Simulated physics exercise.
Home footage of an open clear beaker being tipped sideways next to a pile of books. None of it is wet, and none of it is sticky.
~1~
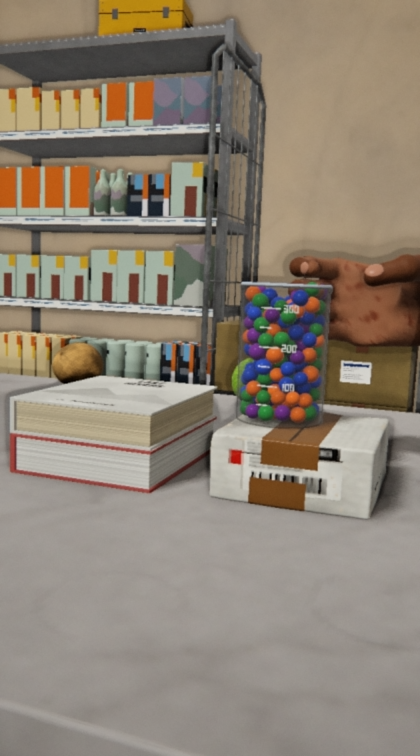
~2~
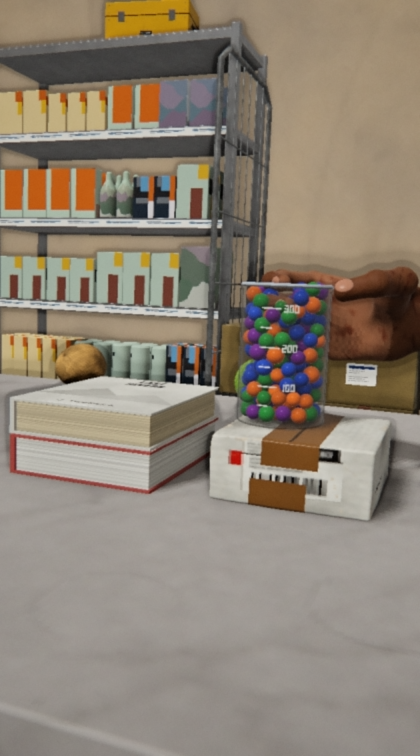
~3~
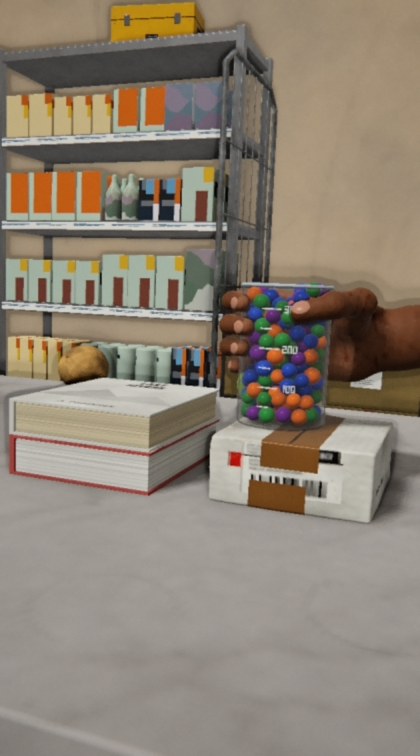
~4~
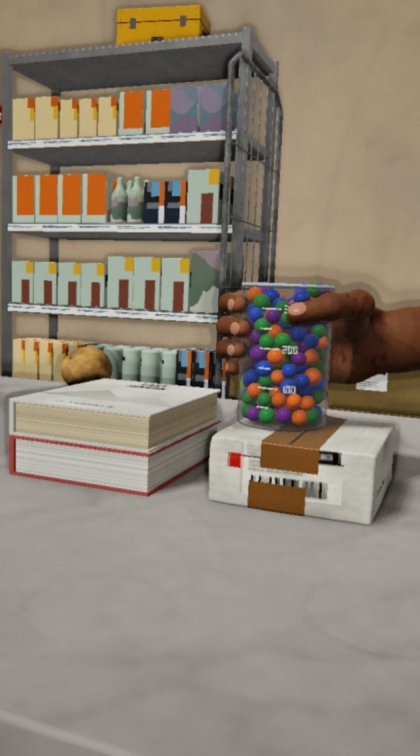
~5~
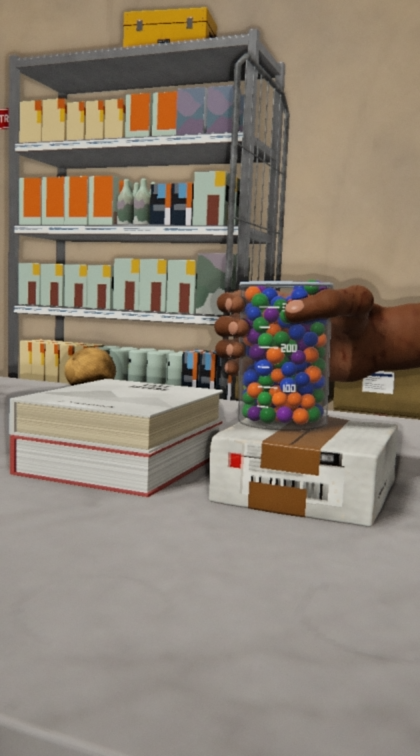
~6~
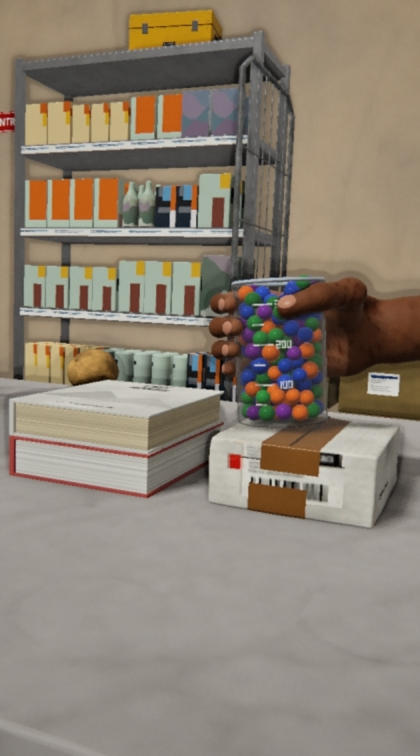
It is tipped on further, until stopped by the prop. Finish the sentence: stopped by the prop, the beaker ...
Stopped by the prop, the beaker lets some out.
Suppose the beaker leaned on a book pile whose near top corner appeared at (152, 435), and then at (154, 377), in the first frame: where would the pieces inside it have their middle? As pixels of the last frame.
Case 1: (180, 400); case 2: (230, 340).
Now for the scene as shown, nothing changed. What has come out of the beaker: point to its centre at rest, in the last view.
I'd mark it at about (69, 383) once everything is at rest.
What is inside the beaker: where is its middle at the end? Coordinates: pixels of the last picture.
At about (197, 362).
Then, 0.42 s later than the last frame, the beaker leans 23°; everything is still inside.
Then, 0.96 s later than the last frame, the beaker leans 46°; everything is still inside.
Then, 1.54 s later than the last frame, the beaker leans 71°; a stray few of the round plastic beads out of it.
When it is over, the beaker rests on the book pile at 74°; a small part of the round plastic beads out of it.
